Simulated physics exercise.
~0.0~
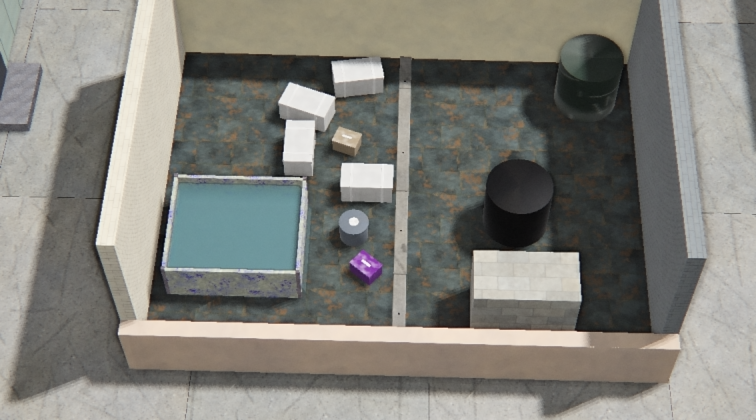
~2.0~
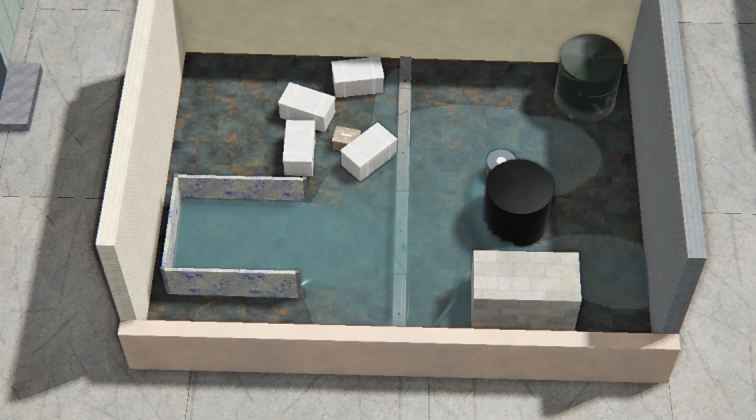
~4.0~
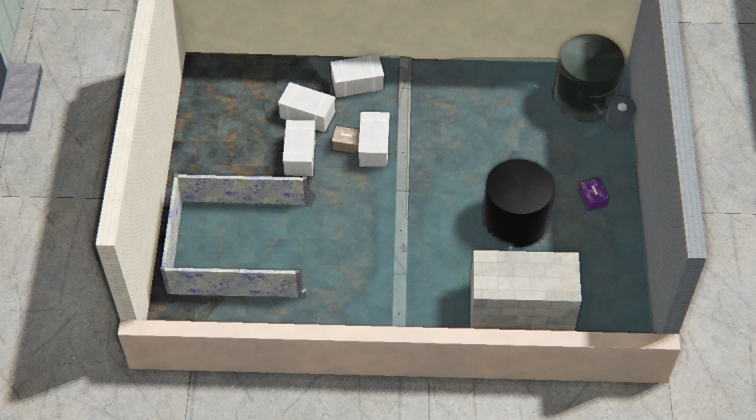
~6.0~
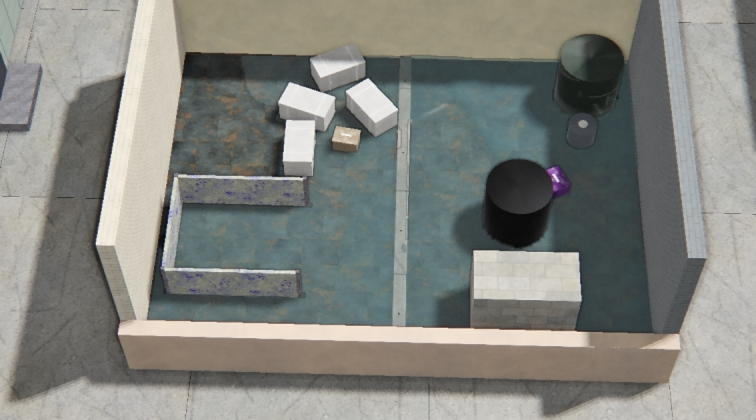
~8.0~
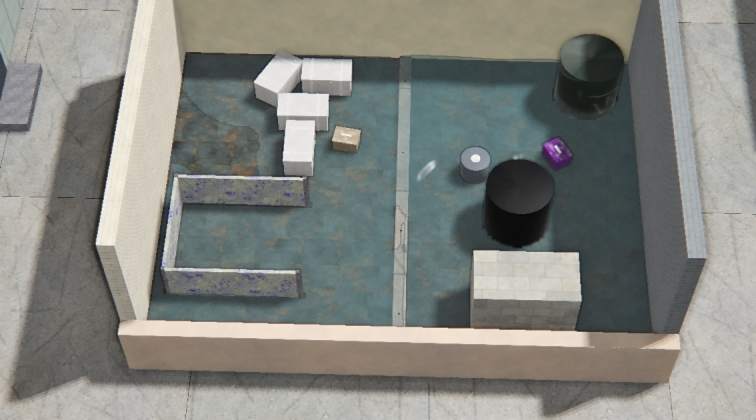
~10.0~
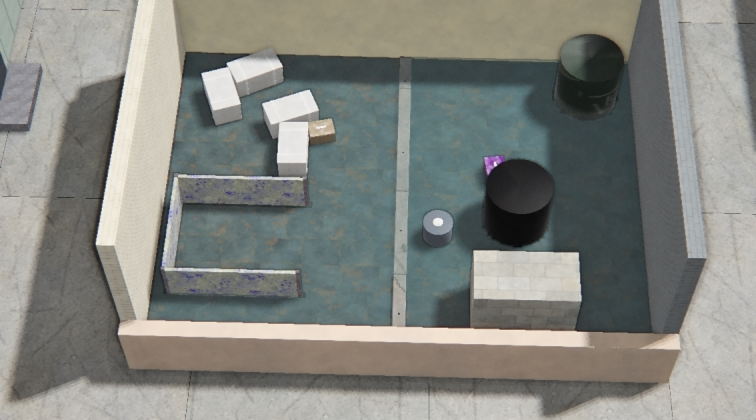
The footage shows a walled compound where one side of a water tank bursts off, sending water over a low kerb and carrying a purple tote and a grey round object right; both drift back leftward, ending beyond the kerb, while white blocks shift toward the upper left.
